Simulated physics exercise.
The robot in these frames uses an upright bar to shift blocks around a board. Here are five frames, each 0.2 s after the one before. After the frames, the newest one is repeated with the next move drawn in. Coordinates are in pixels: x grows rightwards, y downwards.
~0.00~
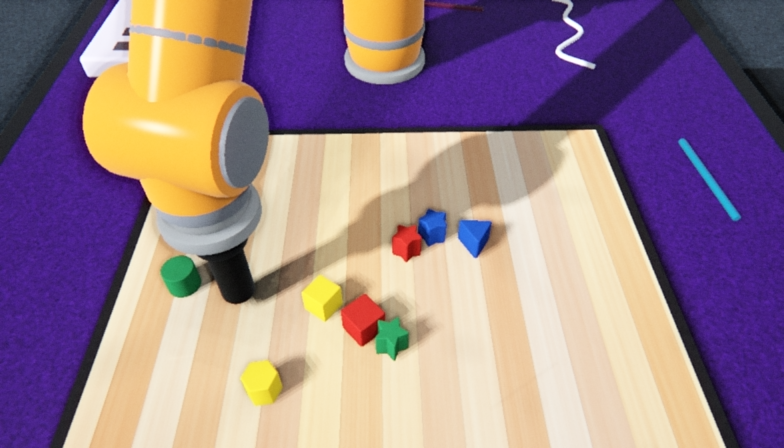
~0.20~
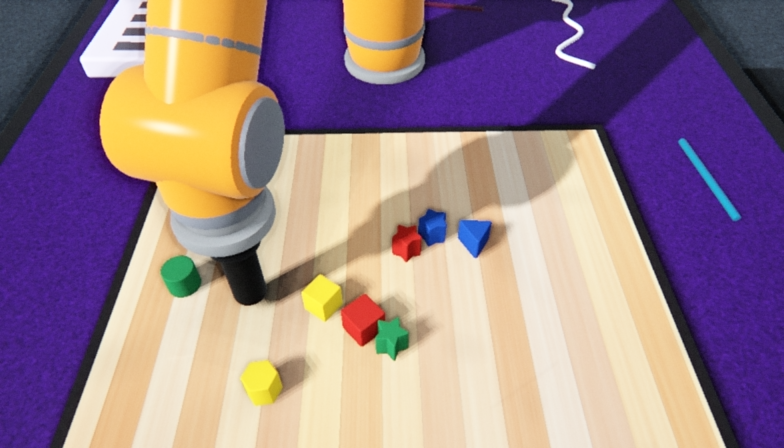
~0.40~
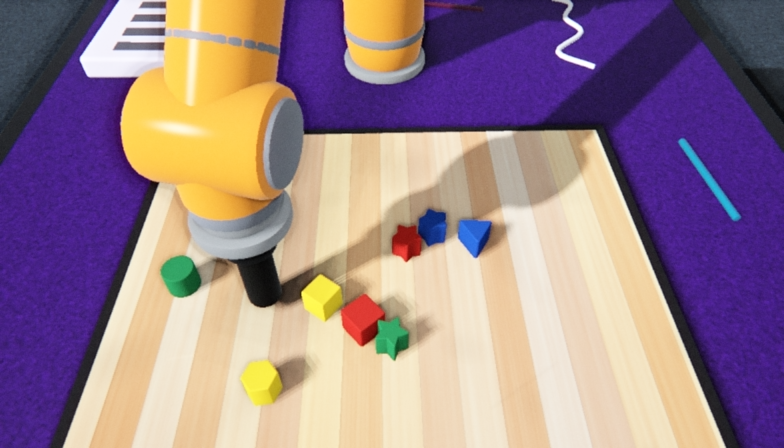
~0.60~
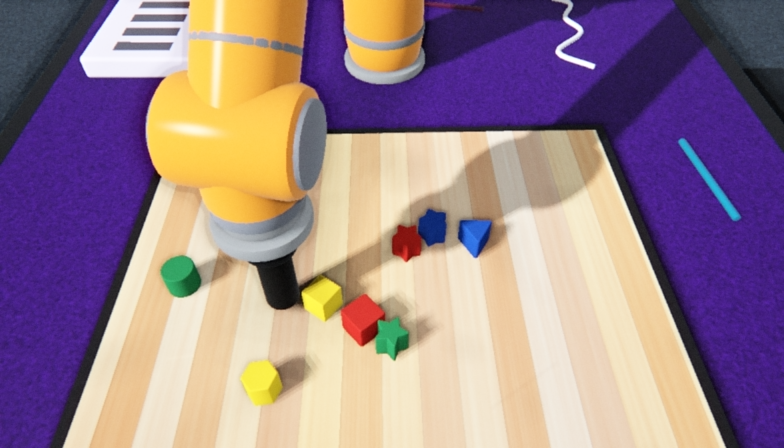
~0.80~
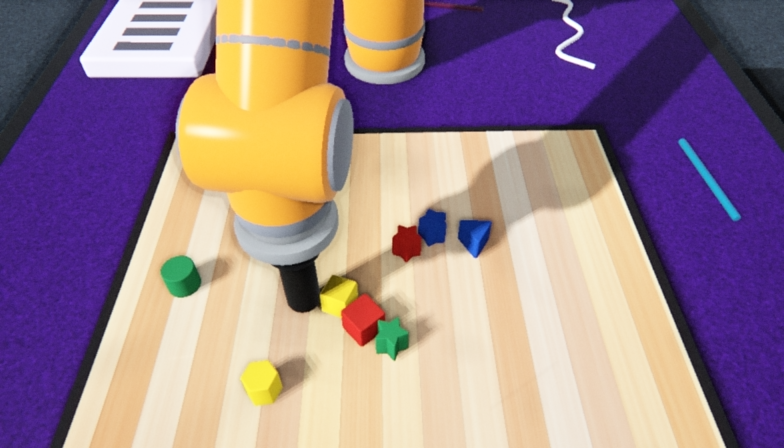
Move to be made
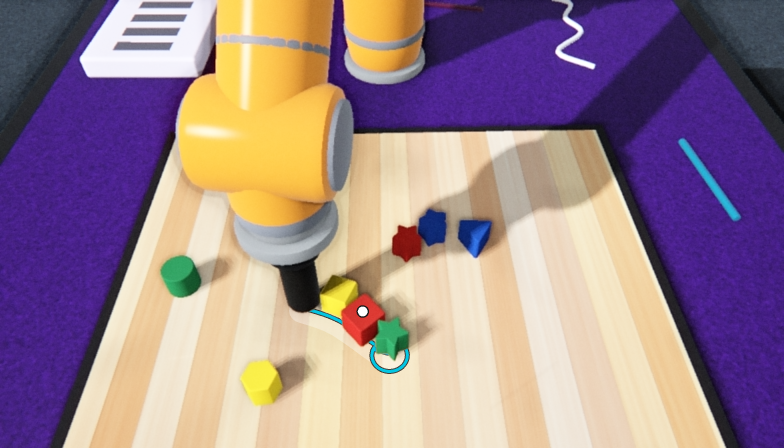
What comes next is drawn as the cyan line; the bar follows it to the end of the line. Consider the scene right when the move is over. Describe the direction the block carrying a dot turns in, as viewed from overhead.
From above, the turn goes anticlockwise.
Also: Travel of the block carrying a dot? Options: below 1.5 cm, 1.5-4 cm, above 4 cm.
The move is long, over 4 cm.
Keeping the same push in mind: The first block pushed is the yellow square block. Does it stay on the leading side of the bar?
It will get left beside or behind the bar.
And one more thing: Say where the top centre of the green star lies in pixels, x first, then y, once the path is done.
Its top face will be centred at roughly (433, 350).
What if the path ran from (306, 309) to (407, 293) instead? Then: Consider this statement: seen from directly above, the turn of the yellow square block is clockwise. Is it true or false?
False
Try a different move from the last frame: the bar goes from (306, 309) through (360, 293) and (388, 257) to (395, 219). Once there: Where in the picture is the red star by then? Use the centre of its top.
My prediction: (418, 220).
Drawn move, from (306, 309) over (350, 327) to (390, 355); the dot is on the red square block.
What follows on the original path. Halfway along, bar (349, 319); yellow square block (363, 286), turned 75° anticlockwise; red square block (386, 315), turned 10° anticlockwise; green star (406, 338), turned 35° clockwise.
At the end, bar (390, 347); yellow hexagonal block still; yellow square block (363, 286), turned 75° anticlockwise; red square block (417, 321), turned 85° anticlockwise; green star (433, 350), turned 75° clockwise.
